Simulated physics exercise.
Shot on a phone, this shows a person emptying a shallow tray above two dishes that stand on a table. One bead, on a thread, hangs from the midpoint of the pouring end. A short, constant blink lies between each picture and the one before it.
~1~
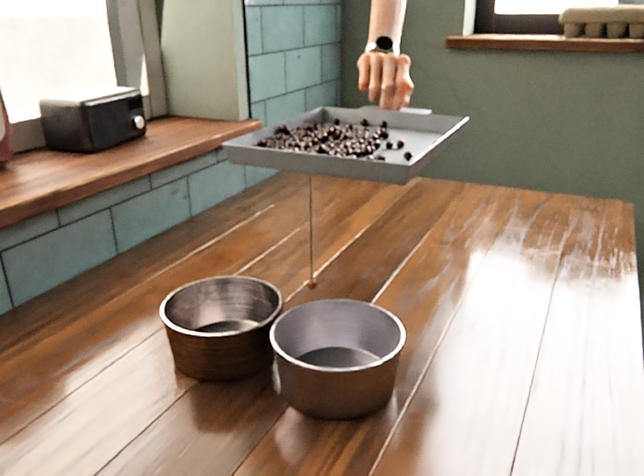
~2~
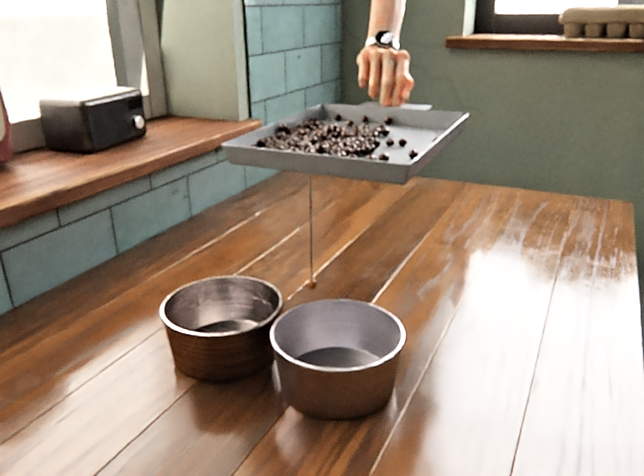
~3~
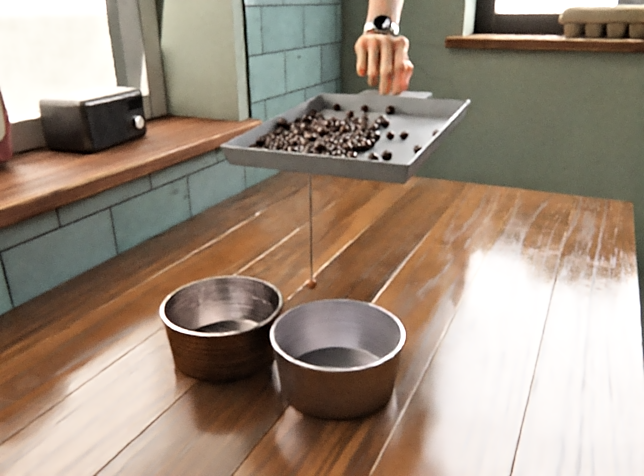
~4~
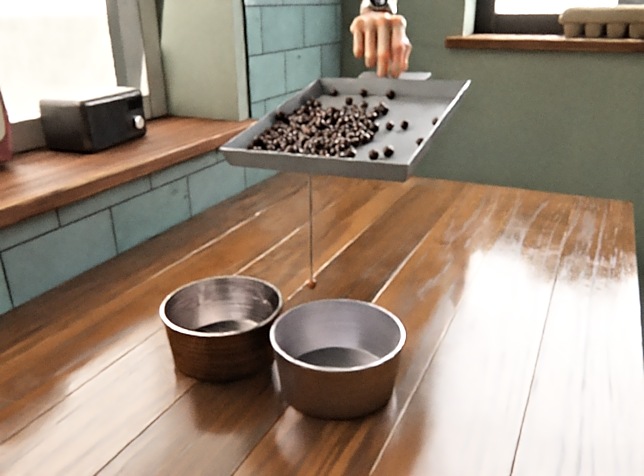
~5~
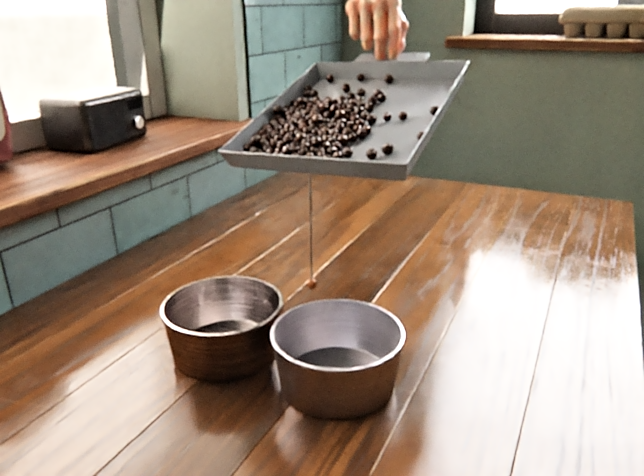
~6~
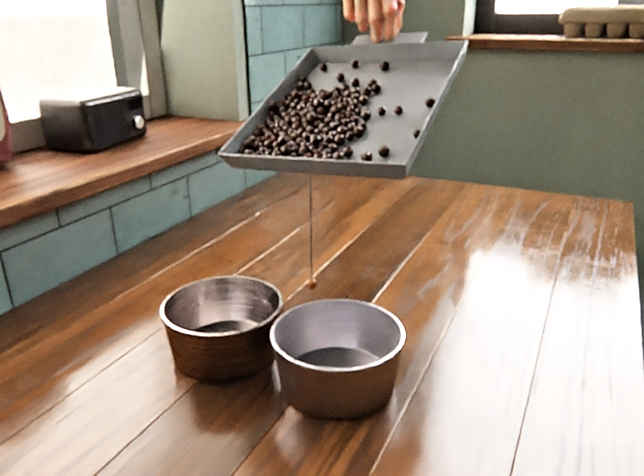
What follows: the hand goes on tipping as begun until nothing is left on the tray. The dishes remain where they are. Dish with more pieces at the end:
Left.
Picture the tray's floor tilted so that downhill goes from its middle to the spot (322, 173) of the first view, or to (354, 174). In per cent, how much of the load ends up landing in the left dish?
I'd say roughly 30 percent with the first slope, 0 percent with the other.
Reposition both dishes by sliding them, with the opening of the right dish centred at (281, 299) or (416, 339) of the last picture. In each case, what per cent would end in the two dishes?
First placement near 50 percent, second near 50 percent.
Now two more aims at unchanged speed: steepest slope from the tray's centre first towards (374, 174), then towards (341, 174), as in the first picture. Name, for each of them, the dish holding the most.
First: The dish at right. Second: The dish at right.
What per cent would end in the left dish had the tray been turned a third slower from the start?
Around 80 percent.
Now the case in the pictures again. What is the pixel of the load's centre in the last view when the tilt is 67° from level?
I'd put it at about (275, 154).
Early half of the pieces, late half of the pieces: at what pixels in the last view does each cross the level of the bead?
(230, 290) first, (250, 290) later.
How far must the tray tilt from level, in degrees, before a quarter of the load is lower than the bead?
That happens at close to 85 degrees.
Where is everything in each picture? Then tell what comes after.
The first frame shows corners of the pouring end at (229, 143) and (406, 162), level; middle of the load at (318, 145), chocolate balls; left dish at (188, 352); right dish at (309, 388); bead on its thread at (312, 284).
The second frame shows corners of the pouring end at (229, 143) and (405, 162), level; middle of the load at (318, 144).
The third frame shows corners of the pouring end at (228, 145) and (405, 162), tipped barely, lowest at the left corner; middle of the load at (318, 139), a small part on the move.
The fourth frame shows corners of the pouring end at (227, 147) and (404, 161), tipped a little, lowest at the left corner; middle of the load at (317, 133), a small part on the move.
The fifth frame shows corners of the pouring end at (226, 149) and (402, 160), tipped clearly, lowest at the left corner; middle of the load at (314, 128), about a quarter on the move.
The sixth frame shows corners of the pouring end at (225, 151) and (401, 160), tipped clearly, lowest at the left corner; middle of the load at (308, 127), most on the move; left dish at (188, 352); right dish at (309, 388).
Soon, tray tipped steeply; most on the tray; a stray few in the left dish; a small part in the air.
A while on, tray tipped past a quarter turn; a stray few on the tray; about a quarter in the right dish; about two thirds in the left dish; a small part outside both; about a quarter in the air.
Towards the end, tray tipped past a quarter turn; about a quarter in the right dish; about two thirds in the left dish; a small part outside both.
Finally, tray tipped past a quarter turn; about a quarter in the right dish; about two thirds in the left dish; a small part outside both.
